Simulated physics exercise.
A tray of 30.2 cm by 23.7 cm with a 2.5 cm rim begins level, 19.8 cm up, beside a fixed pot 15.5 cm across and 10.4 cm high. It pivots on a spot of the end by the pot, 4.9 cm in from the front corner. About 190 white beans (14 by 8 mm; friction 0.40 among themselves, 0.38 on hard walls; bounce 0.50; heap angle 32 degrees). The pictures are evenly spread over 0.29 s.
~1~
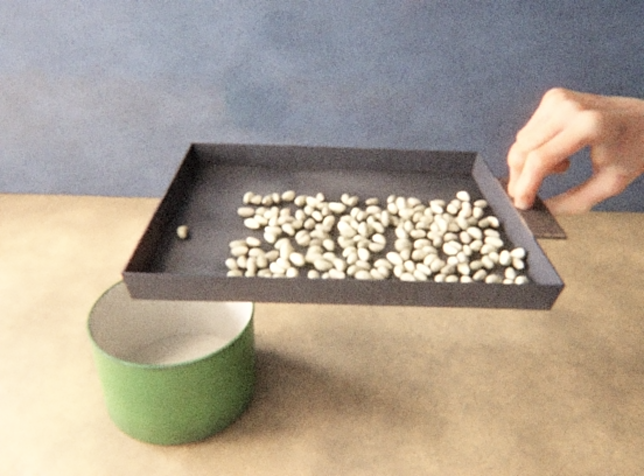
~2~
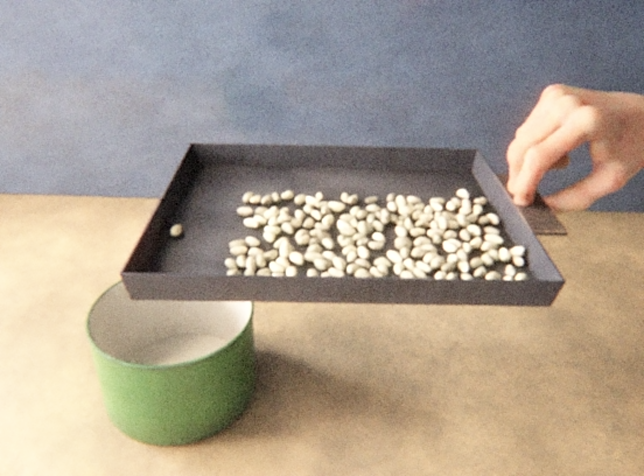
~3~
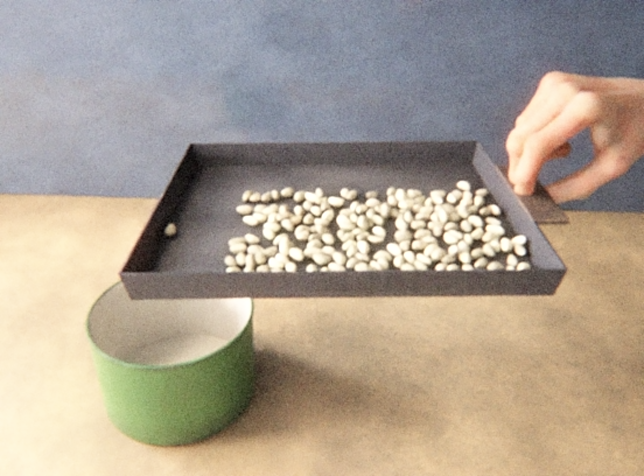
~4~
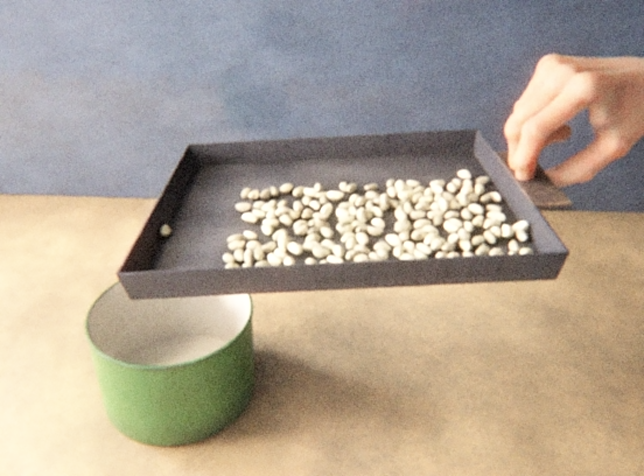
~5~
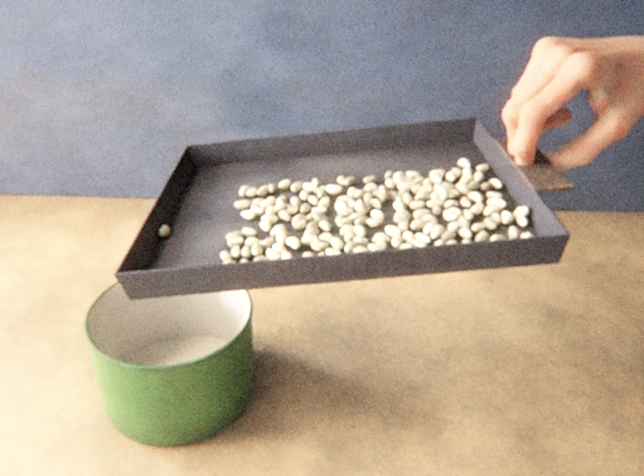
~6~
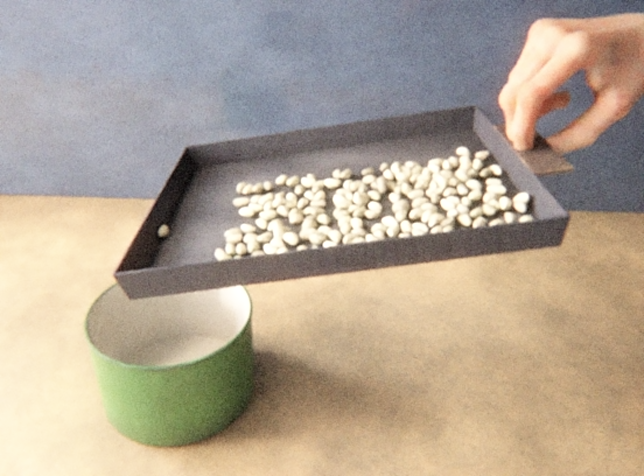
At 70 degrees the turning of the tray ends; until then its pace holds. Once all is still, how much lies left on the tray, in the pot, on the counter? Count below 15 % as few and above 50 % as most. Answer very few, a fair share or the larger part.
Tray: The larger part, pot: Very few, counter: Very few.
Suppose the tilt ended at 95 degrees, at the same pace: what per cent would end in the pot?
Then about 60 per cent.
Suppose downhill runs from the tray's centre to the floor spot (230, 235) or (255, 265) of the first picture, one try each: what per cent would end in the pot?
About 5 and 0 per cent.
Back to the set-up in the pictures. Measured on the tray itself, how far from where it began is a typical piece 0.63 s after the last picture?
Roughly 14 cm.
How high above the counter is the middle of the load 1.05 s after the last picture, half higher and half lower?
About 22 cm.
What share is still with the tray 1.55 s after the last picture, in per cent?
Roughly 90 per cent.
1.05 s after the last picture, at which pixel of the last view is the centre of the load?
Near (169, 212).
Then, 0.63 s after the last picture, tilt 38 degrees; the tray holds 100 %, the pot 0 %.
Then, 1.05 s after the last picture, tilt 57 degrees; the tray holds 90 %, the pot 5 %.
Then, 1.55 s after the last picture, tilt 70 degrees; the tray holds 90 %, the pot 5 %.
In the end, tray 90 %, pot 5 %, counter 5 %.
